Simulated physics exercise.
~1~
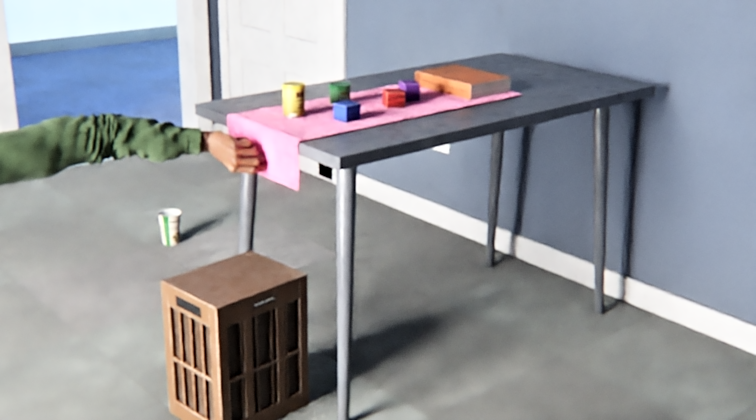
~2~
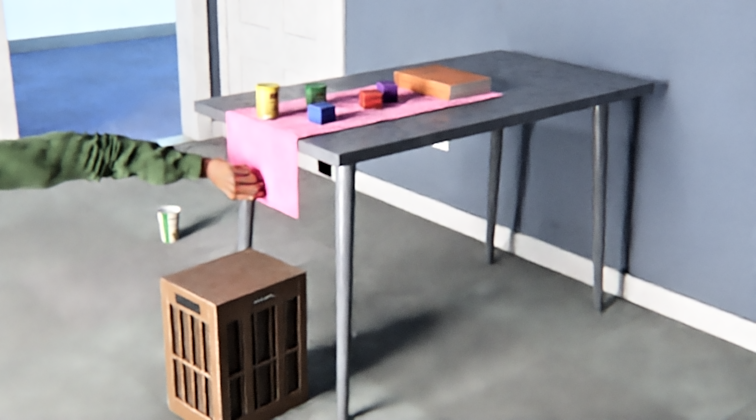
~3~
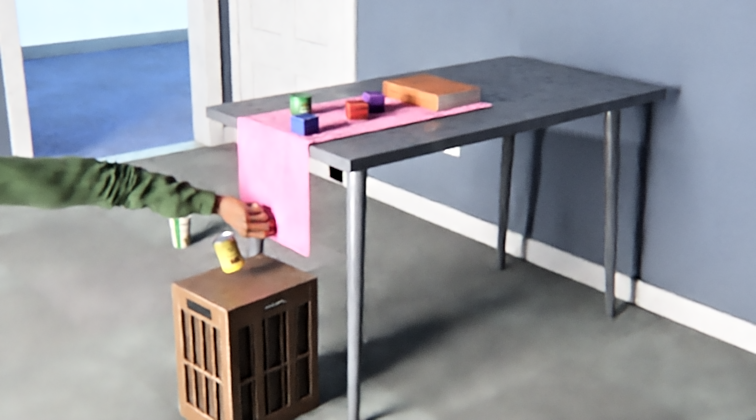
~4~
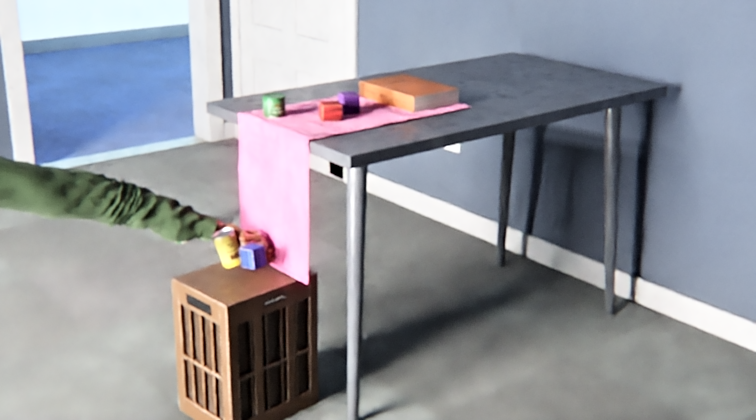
At a grey desk, a green-sleeved arm pulls a pink tablecloth down over the left end, carrying the objects on it leftward; the yellow can, then the blue cube, drop onto the brown crate below, where the cloth's hem ends up while the rest stay on the desk.
